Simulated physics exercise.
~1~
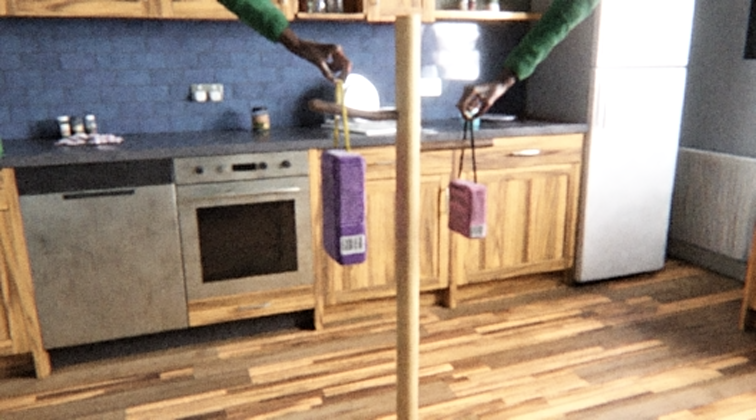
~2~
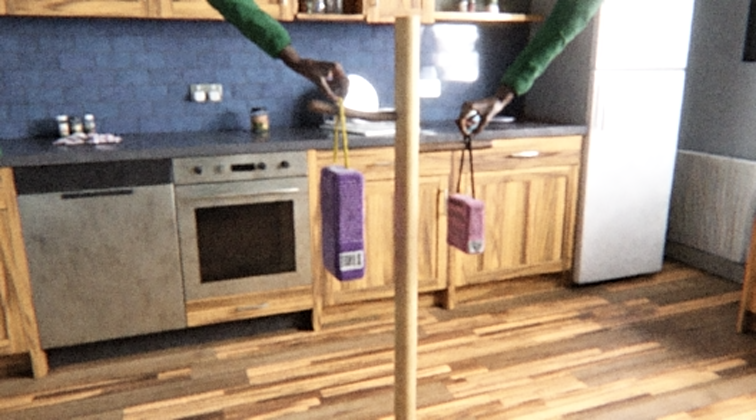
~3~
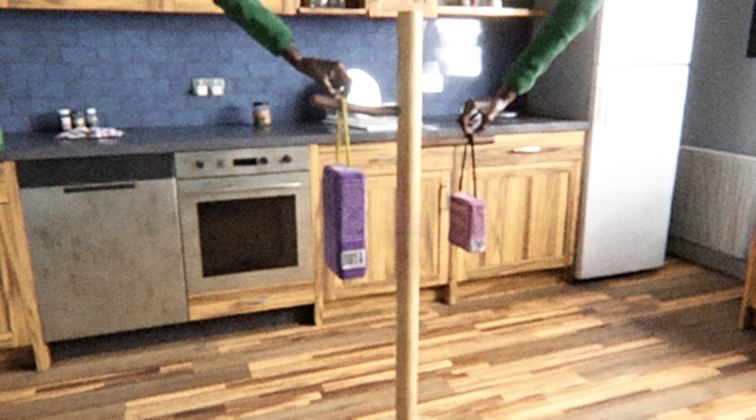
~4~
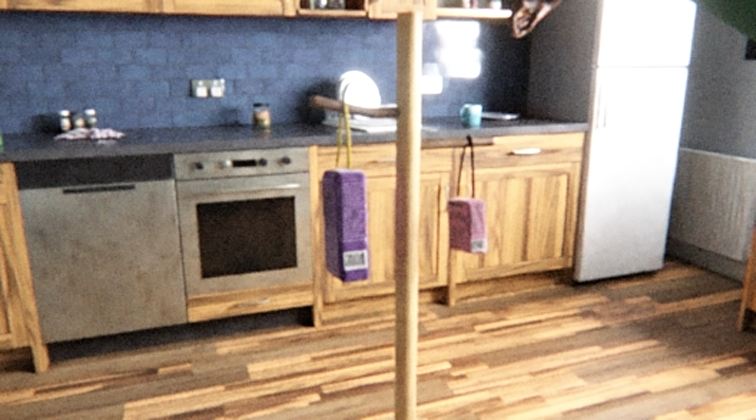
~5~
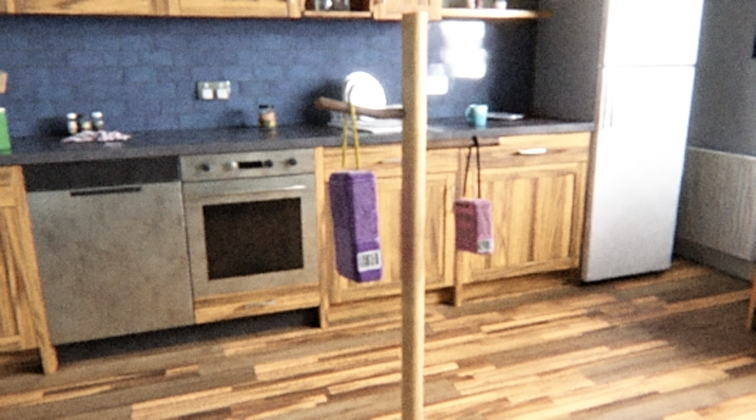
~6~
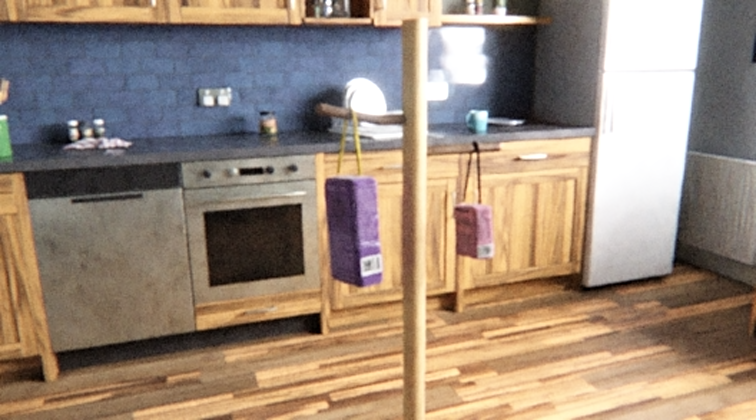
In a kitchen with blue tiled walls, two green-sleeved arms lower a purple sack and a smaller pink pouch by their loops onto pegs on a wooden post, then let go and withdraw, leaving both hanging, the purple one left of the pink.
